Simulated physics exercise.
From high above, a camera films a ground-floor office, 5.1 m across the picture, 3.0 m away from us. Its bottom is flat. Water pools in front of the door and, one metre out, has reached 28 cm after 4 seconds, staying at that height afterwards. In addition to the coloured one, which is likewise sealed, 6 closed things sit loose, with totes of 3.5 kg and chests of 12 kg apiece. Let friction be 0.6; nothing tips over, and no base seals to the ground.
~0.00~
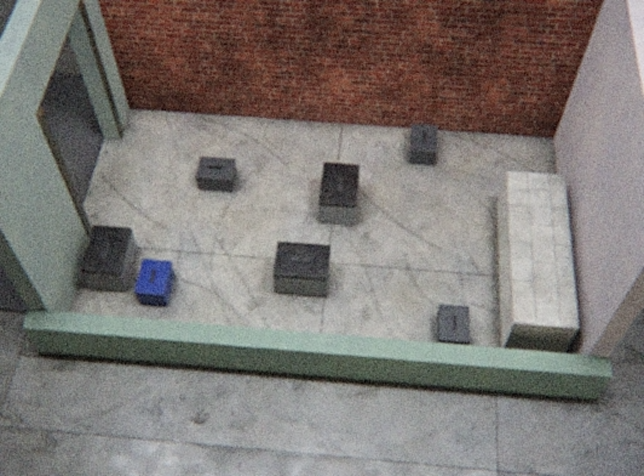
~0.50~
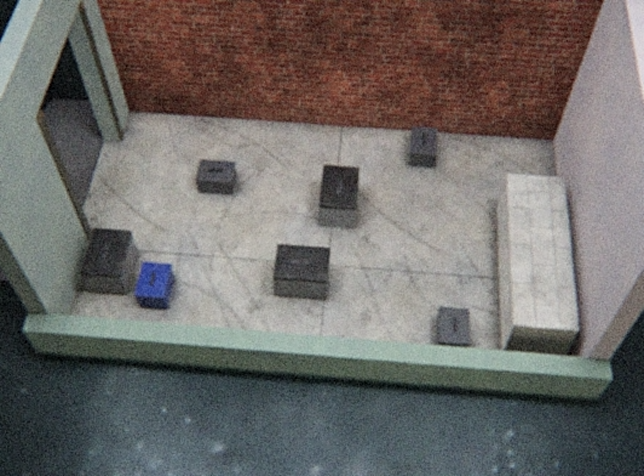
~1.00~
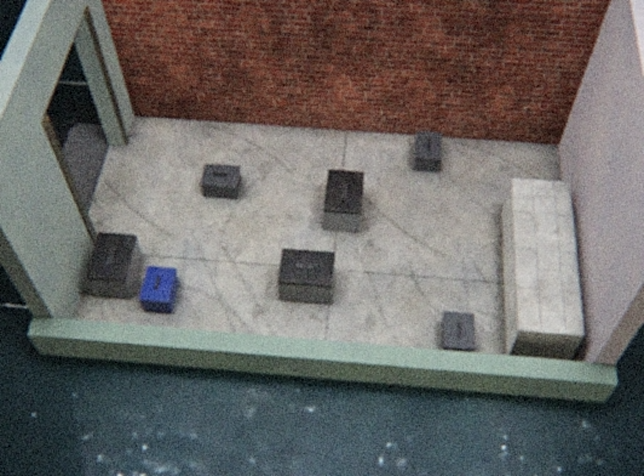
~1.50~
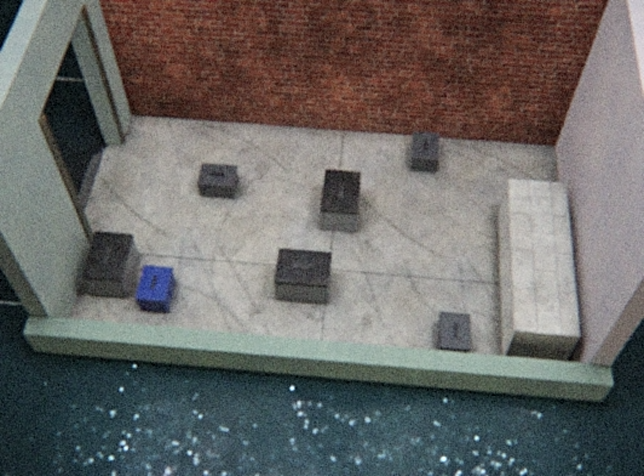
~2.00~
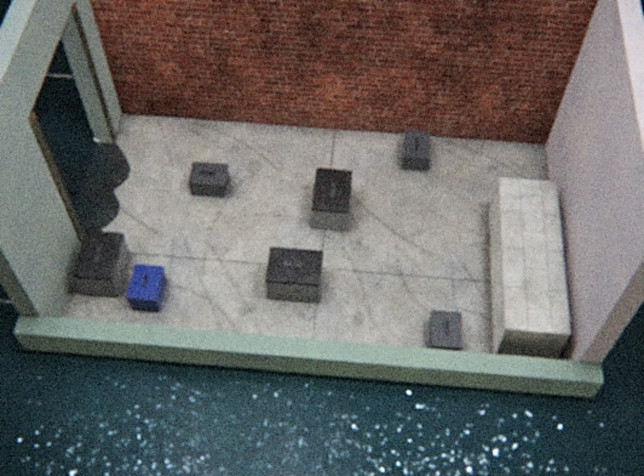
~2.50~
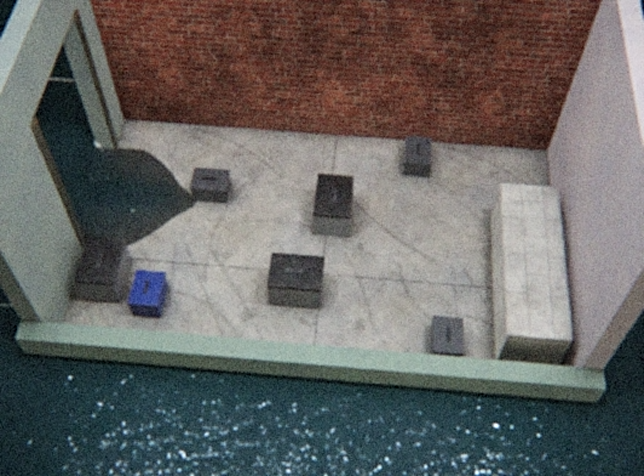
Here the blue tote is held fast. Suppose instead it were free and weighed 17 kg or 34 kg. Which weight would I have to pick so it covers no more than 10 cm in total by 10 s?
Pick the smaller one.
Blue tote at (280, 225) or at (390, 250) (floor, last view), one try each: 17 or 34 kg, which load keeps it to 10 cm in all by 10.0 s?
Result, try 1: Heavy passes, light fails; try 2: Heavy passes, light fails.
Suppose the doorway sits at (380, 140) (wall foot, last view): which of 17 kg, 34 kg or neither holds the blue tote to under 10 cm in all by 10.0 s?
Then only the heavier mass works.
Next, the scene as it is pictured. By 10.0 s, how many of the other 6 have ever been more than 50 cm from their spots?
4.
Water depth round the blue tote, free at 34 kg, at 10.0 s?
Something like 5 centimetres.
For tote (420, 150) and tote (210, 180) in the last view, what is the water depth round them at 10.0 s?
Close to 22 and 20 centimetres.
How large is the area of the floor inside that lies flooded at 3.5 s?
That flooded area is roughly 4.5 m2.
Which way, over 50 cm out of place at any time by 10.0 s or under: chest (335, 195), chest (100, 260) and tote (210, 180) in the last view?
Reading the three in turn gives surpassed, not surpassed and surpassed.
After 3.5 s the blue tote would be 0 cm from its start with 17 kg and 0 cm from its start with 34 kg; 0 cm of water round it then.
After 4.5 s the blue tote would be 0 cm from its start with 17 kg and 0 cm from its start with 34 kg; 2 cm of water round it then.
After 7.0 s the blue tote would be 0 cm from its start with 17 kg and 0 cm from its start with 34 kg; 3 cm of water round it then.
After 10.0 s the blue tote would be 0 cm from its start with 17 kg and 0 cm from its start with 34 kg; 5 cm of water round it then.
